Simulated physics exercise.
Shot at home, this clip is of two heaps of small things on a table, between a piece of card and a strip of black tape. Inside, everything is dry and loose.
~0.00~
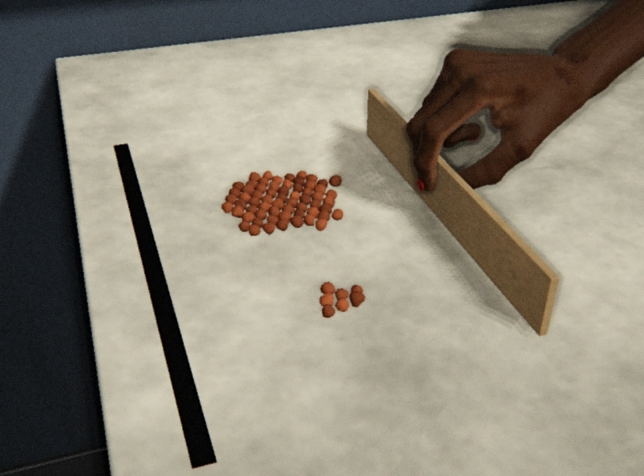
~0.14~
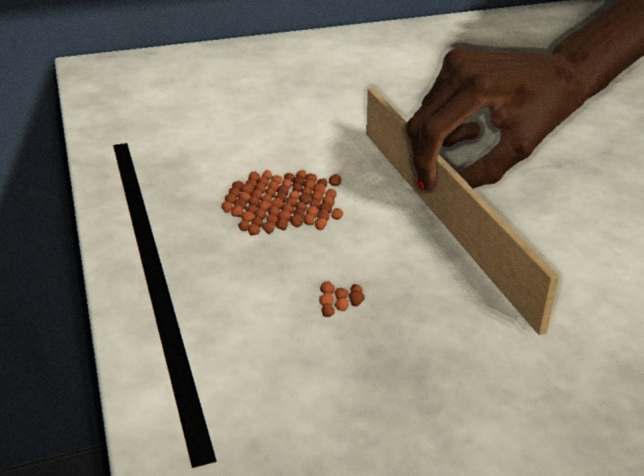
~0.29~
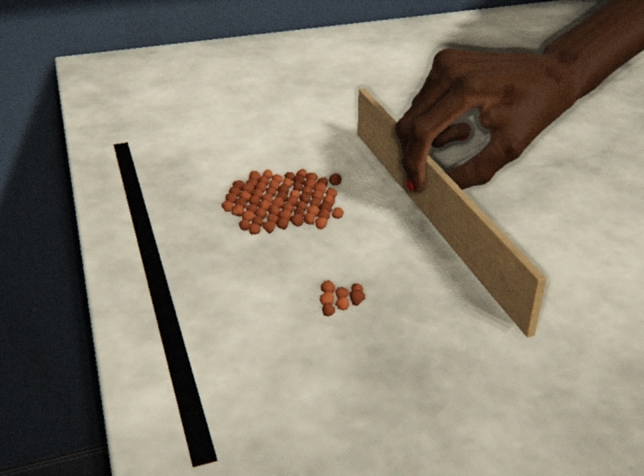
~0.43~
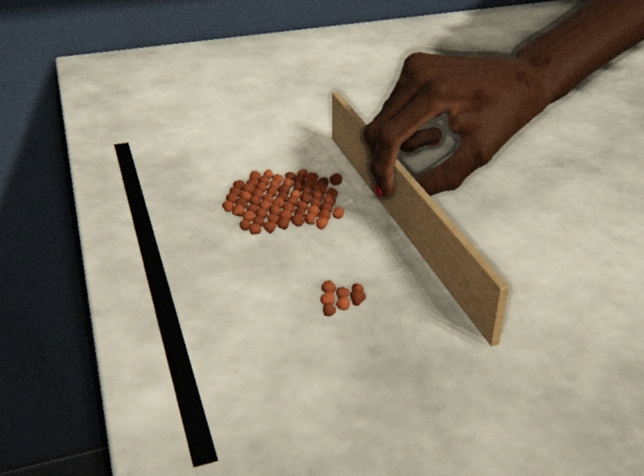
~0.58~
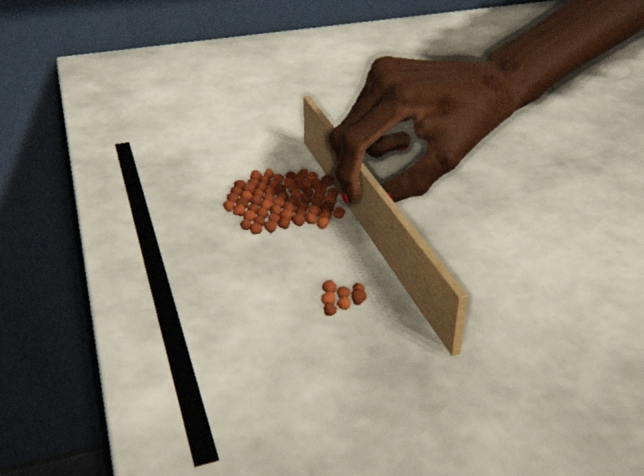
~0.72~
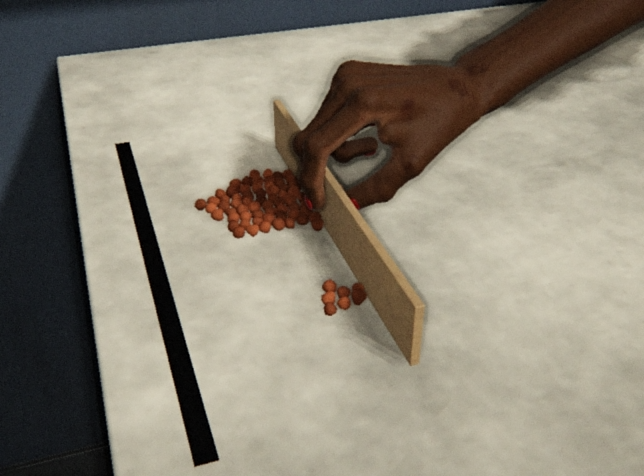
A hand slides a piece of card left across a table, pushing reddish-brown pellets along.
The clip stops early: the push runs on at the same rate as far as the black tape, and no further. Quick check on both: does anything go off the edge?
Near lot: Nothing goes off. Far lot: Some goes off.
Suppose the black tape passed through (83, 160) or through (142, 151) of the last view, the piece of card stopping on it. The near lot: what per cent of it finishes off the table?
First try roughly 100 %, second try roughly 0 %.
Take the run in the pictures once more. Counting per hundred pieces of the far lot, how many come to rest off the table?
Around 40 percent.
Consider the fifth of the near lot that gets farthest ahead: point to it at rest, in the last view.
Resting position: Approx. (118, 343).
After 1.09 s, piece of card still moving, near (232, 198); near lot all on the table, its front near (248, 329); far lot all on the table, its front near (116, 220).
After 1.48 s, piece of card stopped at the black tape; near lot all on the table, its front near (131, 355); far lot about a third over the edge.
After 1.76 s, piece of card stopped at the black tape; near lot all on the table, its front near (118, 357); far lot about a third over the edge.
At rest (2.0 s), piece of card stopped at the black tape; near lot all on the table, its front near (118, 357); far lot about a third over the edge.
